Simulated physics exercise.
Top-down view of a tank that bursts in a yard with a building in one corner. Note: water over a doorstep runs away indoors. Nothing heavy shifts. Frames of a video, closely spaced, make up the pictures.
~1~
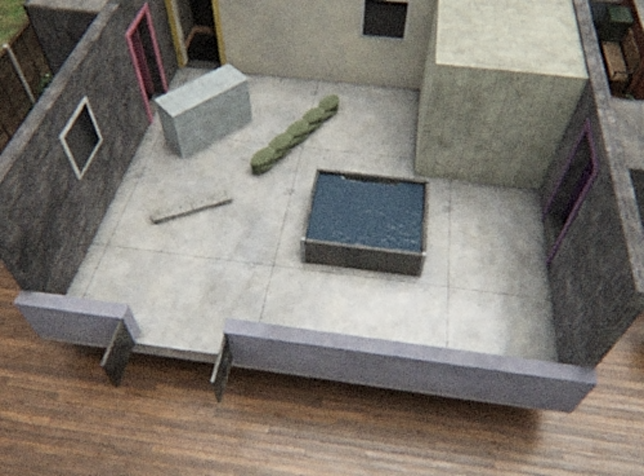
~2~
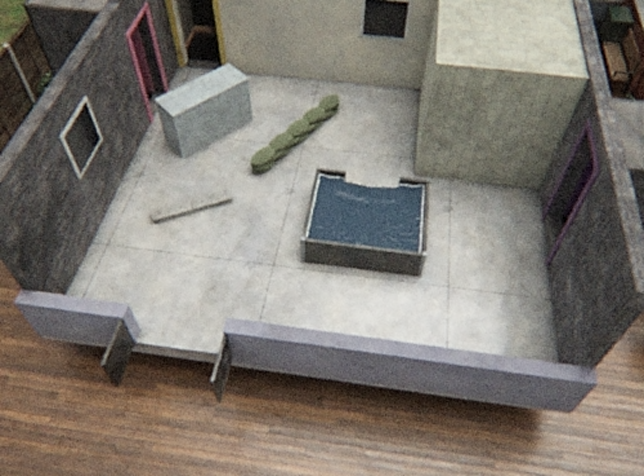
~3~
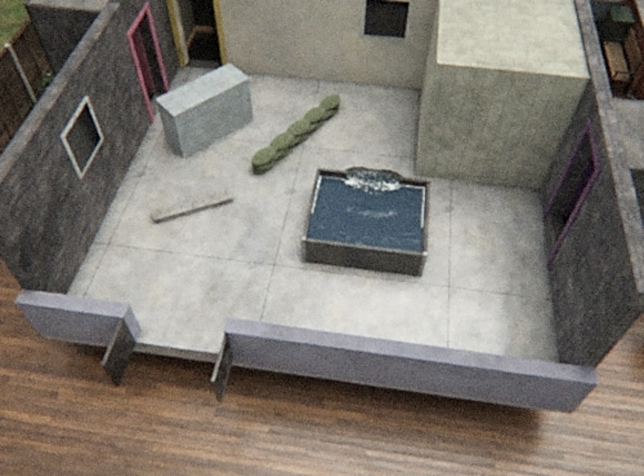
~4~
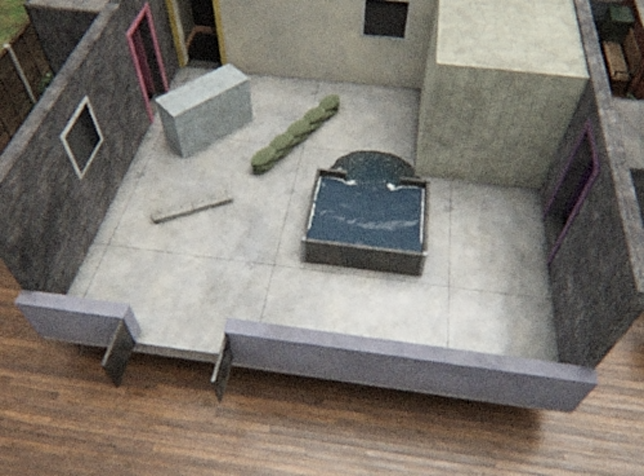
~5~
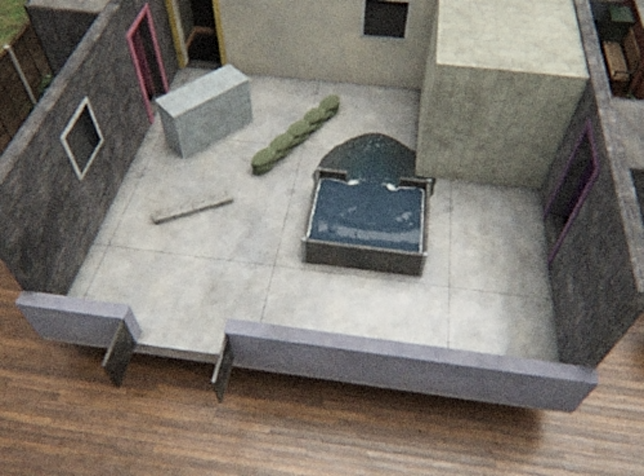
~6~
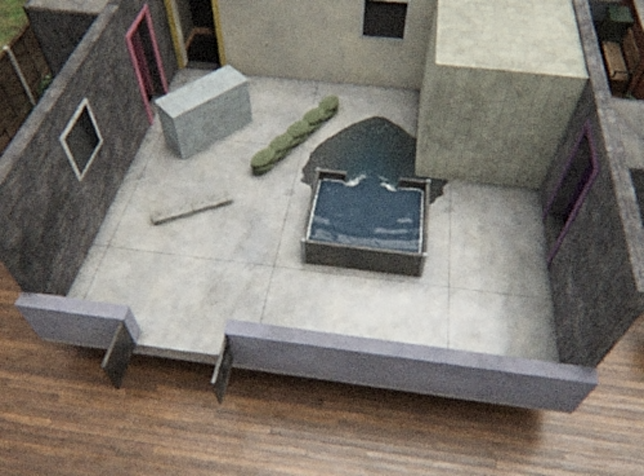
Walled yard with a pale building in one corner, water pouring through a gap in an open tank's far side and spreading across the floor.
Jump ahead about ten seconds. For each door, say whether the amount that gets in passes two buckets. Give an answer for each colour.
Pink door: Yes, purple door: No, yellow door: Yes.
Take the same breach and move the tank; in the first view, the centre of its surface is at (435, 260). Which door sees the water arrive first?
In my view it is the purple one.
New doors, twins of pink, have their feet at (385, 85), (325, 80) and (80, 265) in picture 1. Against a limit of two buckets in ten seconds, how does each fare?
First tops the limit, then tops the limit, then falls short.
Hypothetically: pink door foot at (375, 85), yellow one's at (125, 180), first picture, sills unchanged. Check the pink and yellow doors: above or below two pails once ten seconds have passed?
As it turns out, the pink door spills past but the yellow door keeps clear.
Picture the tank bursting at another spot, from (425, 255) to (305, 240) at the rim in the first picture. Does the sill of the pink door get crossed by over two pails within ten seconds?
Note: Pink door misses the line.
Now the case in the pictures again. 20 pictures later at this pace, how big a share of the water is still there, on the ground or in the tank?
Around 100 parts in a hundred.
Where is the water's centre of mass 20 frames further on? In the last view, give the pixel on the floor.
Roughly at (360, 161).
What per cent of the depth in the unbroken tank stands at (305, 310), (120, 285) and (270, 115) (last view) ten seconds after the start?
About 2, 6, 6 %.
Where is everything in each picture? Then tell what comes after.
The first frame shows still water in the open tank at (368, 212).
In the second frame, the front is at a hidden place, out from the gap on the open tank's far side.
In the third frame, the front is at (354, 170), out from the gap on the open tank's far side.
In the fourth frame, the front is at (374, 153), out from the gap on the open tank's far side.
In the fifth frame, water pours out on the open tank's far side and has run to (374, 135).
In the sixth frame, water pours out on the open tank's far side and has run to (379, 119).
A moment on, water covers 15 % of the floor; the pink door not reached, the purple door not reached, the yellow door not reached.
Next, water covers 20 % of the floor; the pink door not reached, the purple door not reached, the yellow door not reached.
Then, water covers 25 % of the floor; the pink door not reached, the purple door not reached, the yellow door not reached.
Later, water covers 40 % of the floor; the pink door over two buckets in, the purple door wet at the sill, nothing in, the yellow door under two buckets in.
In the end, water covers 70 % of the floor; the pink door far over two buckets in, the purple door wet at the sill, nothing in, the yellow door over two buckets in.
